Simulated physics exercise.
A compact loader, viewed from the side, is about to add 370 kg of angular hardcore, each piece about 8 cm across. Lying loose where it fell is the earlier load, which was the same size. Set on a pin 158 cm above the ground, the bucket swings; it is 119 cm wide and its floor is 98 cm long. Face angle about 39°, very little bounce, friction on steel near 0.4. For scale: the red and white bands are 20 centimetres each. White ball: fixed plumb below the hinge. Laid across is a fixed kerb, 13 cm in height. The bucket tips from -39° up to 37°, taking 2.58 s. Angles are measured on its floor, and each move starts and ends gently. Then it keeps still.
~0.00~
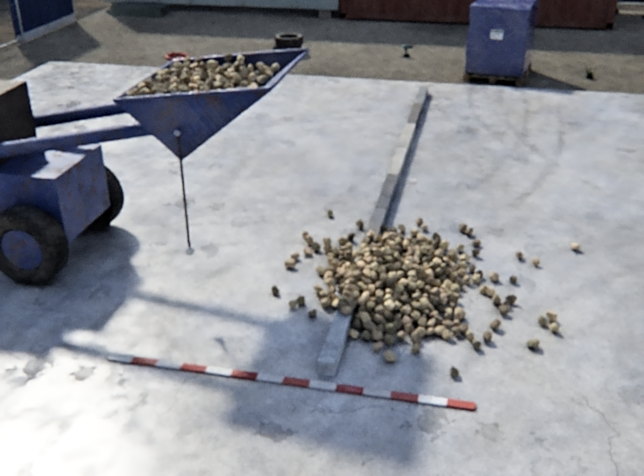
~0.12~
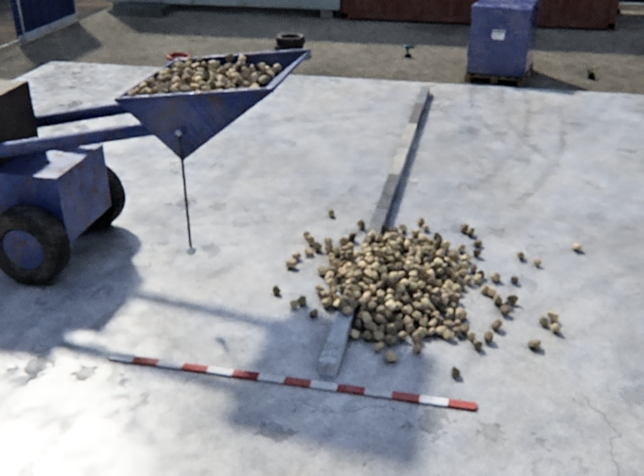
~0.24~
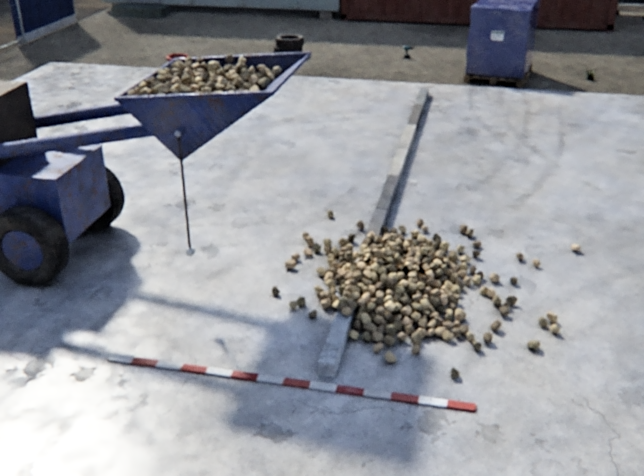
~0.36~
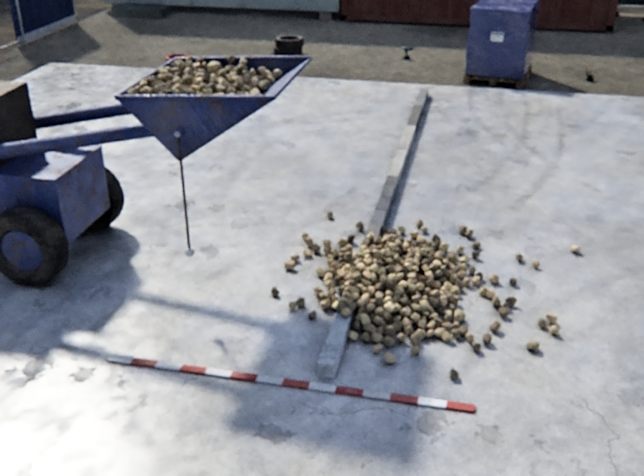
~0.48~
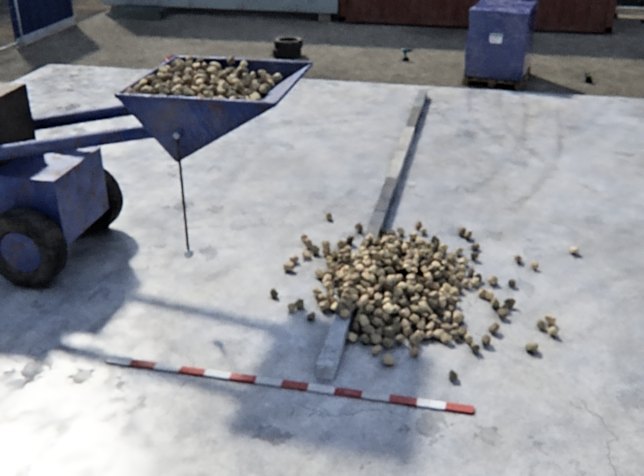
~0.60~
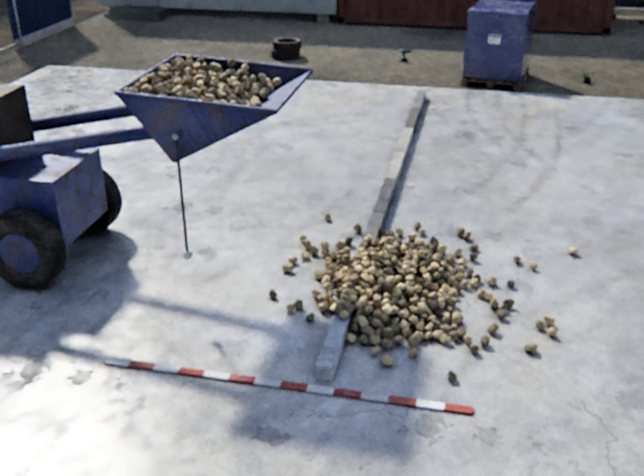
A blue loader's bucket full of stones tilted very slightly as the stones inside shifted a little, while a loose pile lay still across a low kerb on the pale ground beside it.
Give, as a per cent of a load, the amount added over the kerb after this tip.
Close to 4 parts in a hundred.
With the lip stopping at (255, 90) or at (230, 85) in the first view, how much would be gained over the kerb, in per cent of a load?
First place about 0 %, second about 0 %.
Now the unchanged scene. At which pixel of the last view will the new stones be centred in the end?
Roughly at (322, 272) in the last picture.
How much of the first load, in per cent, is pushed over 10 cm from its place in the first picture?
About 0 %.
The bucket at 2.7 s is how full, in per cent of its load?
About 30 percent.
After 1.9 s the floor is at 25°; in per cent of one load, 100 in the bucket, 16 on this side of the kerb, 84 over the kerb; the foremost stones are at (538, 295).
After 2.7 s the floor is at 37°; in per cent of one load, 32 in the bucket, 83 on this side of the kerb, 84 over the kerb; the foremost stones are at (538, 295).
After 3.0 s the floor is at 37°; in per cent of one load, 4 in the bucket, 110 on this side of the kerb, 85 over the kerb; the foremost stones are at (538, 295).
After 5.8 s the floor is at 37°; in per cent of one load, 0 in the bucket, 112 on this side of the kerb, 88 over the kerb; the foremost stones are at (538, 295). Net gain over the kerb, 4.
